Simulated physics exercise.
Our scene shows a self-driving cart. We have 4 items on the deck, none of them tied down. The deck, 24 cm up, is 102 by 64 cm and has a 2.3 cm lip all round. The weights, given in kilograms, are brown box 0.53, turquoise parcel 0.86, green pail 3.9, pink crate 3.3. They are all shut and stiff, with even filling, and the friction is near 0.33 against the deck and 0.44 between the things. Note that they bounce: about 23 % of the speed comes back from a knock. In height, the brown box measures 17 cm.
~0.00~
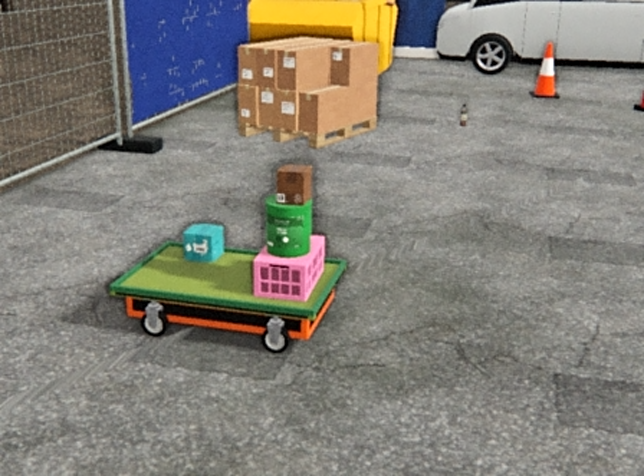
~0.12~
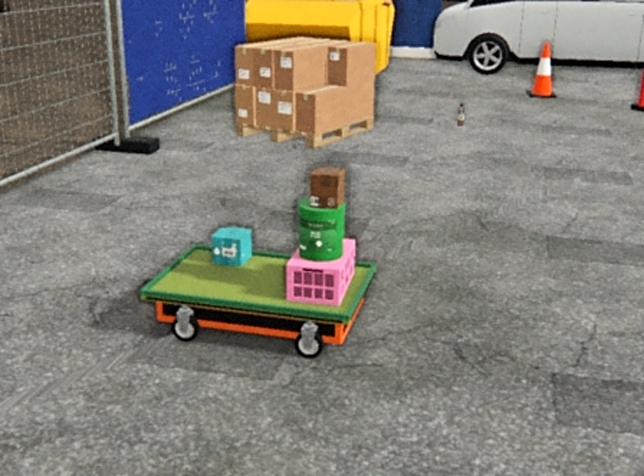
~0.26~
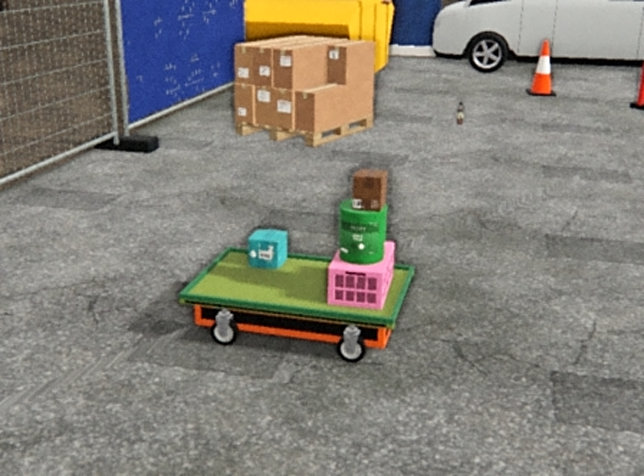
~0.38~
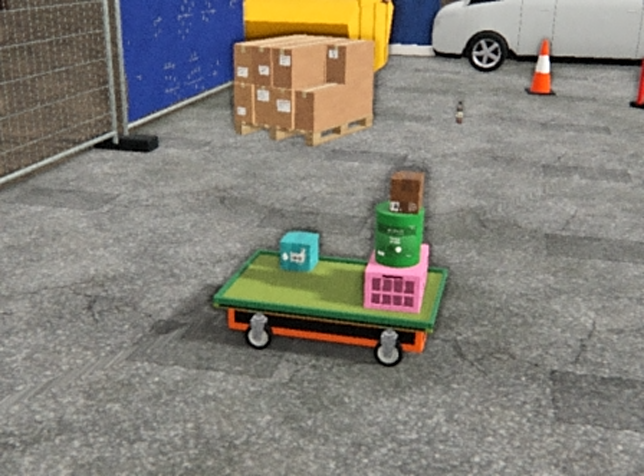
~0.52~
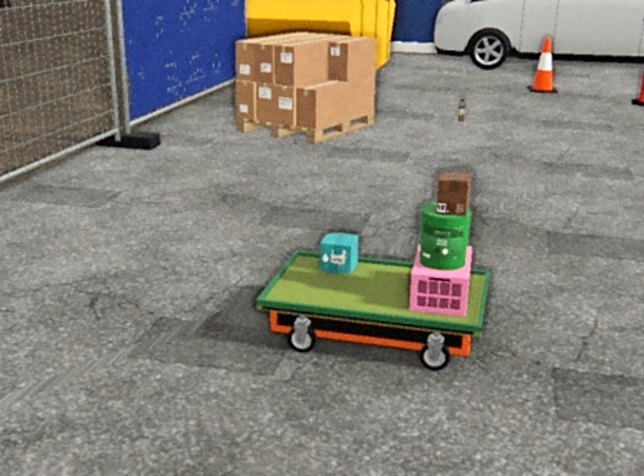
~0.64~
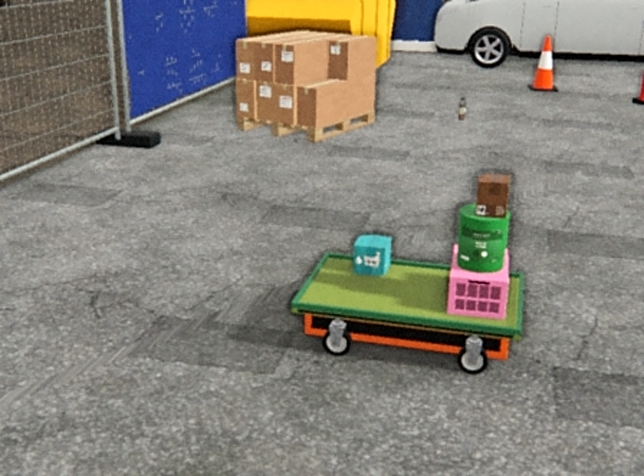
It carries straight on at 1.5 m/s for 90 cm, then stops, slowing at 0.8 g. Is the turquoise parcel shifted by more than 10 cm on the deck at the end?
Looks like it drifts away.
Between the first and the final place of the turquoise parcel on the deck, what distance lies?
Net shift near 20 cm.
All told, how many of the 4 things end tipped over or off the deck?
I make it 2.
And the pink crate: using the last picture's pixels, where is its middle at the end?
Roughly at (511, 284) in the last picture.
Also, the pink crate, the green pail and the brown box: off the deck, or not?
Once it all settles, the pink crate stays on its surface, the green pail leaves its surface and the brown box leaves its surface.
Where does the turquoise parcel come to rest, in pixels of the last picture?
End position: Roughly (427, 261).
After 0.84 s, cart has run 104 cm, stopped; turquoise parcel moved 12 cm near (412, 259); brown box 3° off upright; green pail 3° off upright.
After 1.14 s, cart has run 104 cm, stopped; brown box and green pail now off the deck; turquoise parcel moved 21 cm near (427, 261); pink crate moved 7 cm.
After 1.44 s, cart has run 104 cm, stopped; turquoise parcel moved 21 cm near (427, 261); pink crate moved 7 cm.
In the end (1.8 s), off the deck, brown box and green pail; not toppled but over 10 cm from the start, turquoise parcel; pink crate under 10 cm from the start. At the end, from the last picture's camera, turquoise parcel near (427, 261).
